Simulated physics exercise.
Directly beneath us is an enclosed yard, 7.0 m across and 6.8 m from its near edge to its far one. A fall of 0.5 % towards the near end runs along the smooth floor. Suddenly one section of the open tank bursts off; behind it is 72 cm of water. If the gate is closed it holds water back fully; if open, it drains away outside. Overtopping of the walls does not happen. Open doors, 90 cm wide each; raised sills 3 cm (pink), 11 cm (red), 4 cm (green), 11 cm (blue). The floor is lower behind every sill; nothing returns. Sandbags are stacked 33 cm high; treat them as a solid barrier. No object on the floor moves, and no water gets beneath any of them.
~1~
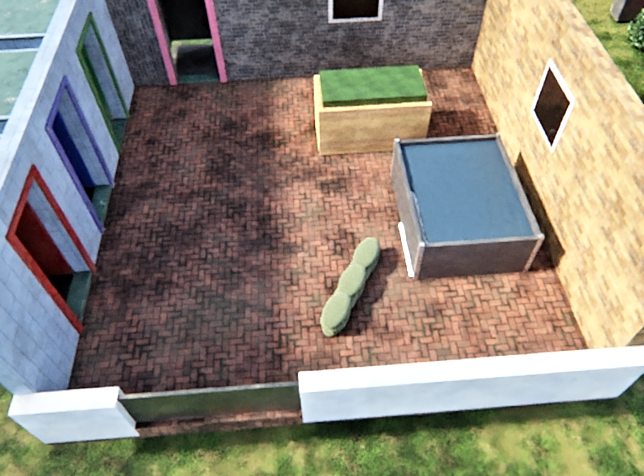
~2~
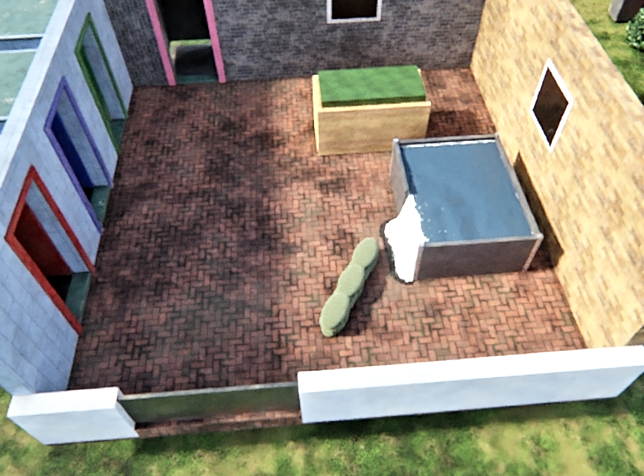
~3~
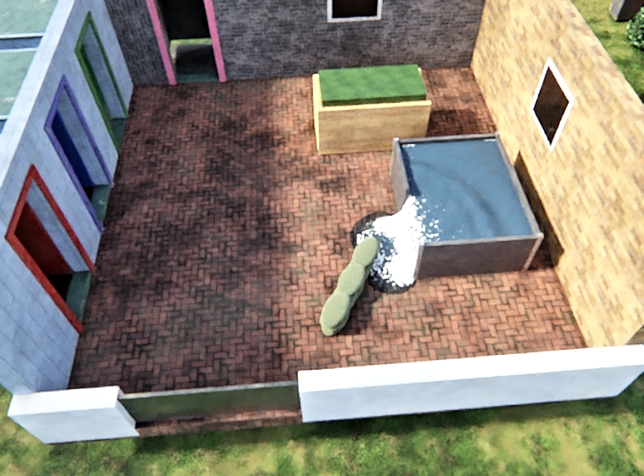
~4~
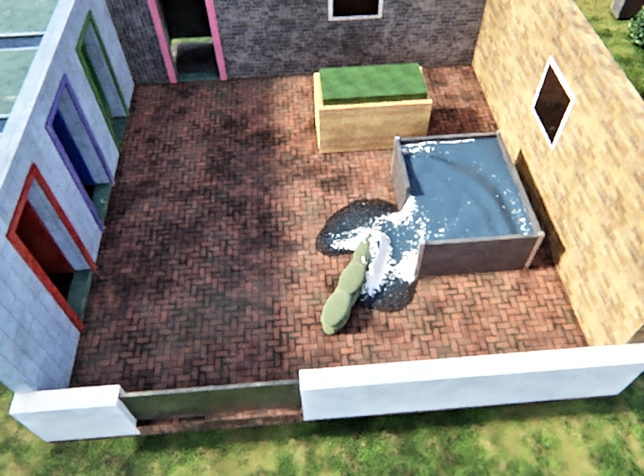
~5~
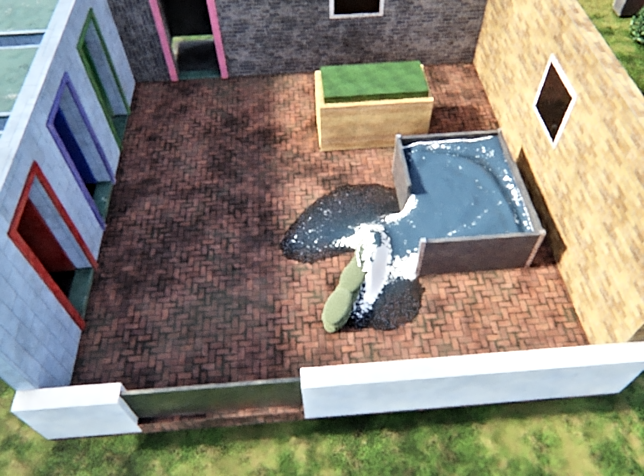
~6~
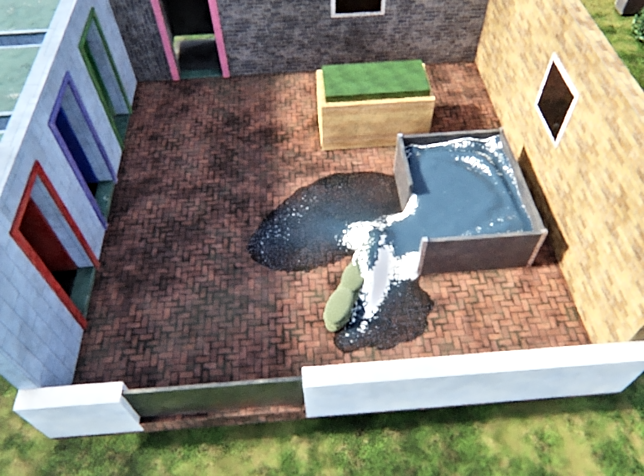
Walled brick yard with water bursting from the left side of an open tank, splitting around sandbags and spreading across the floor.
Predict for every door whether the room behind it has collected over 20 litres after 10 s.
My prediction: The pink door will let too much through; the red door will not let too much through; the green door will let too much through; the blue door will not let too much through.
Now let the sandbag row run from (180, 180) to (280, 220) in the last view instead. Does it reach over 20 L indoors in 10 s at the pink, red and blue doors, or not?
Pink beyond the limit, red beyond the limit, blue within the limit.
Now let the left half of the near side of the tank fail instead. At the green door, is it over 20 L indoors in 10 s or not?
So for green: No.
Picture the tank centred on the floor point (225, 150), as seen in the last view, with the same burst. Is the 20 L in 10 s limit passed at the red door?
In that case red comes out short of the limit.
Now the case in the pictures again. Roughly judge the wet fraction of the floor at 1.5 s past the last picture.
Close to 55 in a hundred.
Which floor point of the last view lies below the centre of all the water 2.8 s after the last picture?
(339, 243).
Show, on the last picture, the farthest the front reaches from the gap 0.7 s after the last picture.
Near (141, 222).
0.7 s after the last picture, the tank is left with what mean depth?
About 46 centimetres on average.
Then, 0.7 s after the last picture water covers 30 % of the floor and is deepest (50 cm) near (383, 259); pink door not reached, red door not reached, green door not reached, blue door not reached.
Then, 1.5 s after the last picture water covers 55 % of the floor and is deepest (37 cm) near (383, 259); pink door not reached, red door not reached, green door not reached, blue door 10 cm at the sill, 0 L in.
Then, 2.8 s after the last picture water covers 75 % of the floor and is deepest (26 cm) near (383, 259); pink door 4 cm at the sill, 1 L in, red door 12 cm at the sill, 0 L in, green door 8 cm at the sill, 12 L in, blue door 9 cm at the sill, 3 L in.
Then, 5.3 s after the last picture water covers 80 % of the floor and is deepest (14 cm) near (383, 259); pink door 7 cm at the sill, 29 L in, red door 9 cm at the sill, 7 L in, green door 9 cm at the sill, 28 L in, blue door 7 cm at the sill, 3 L in.
Then, 9.3 s after the last picture water covers 95 % of the floor and is deepest (9 cm) near (363, 387); pink door 6 cm at the sill, 59 L in, red door 5 cm at the sill, 7 L in, green door 6 cm at the sill, 53 L in, blue door 6 cm at the sill, 4 L in.
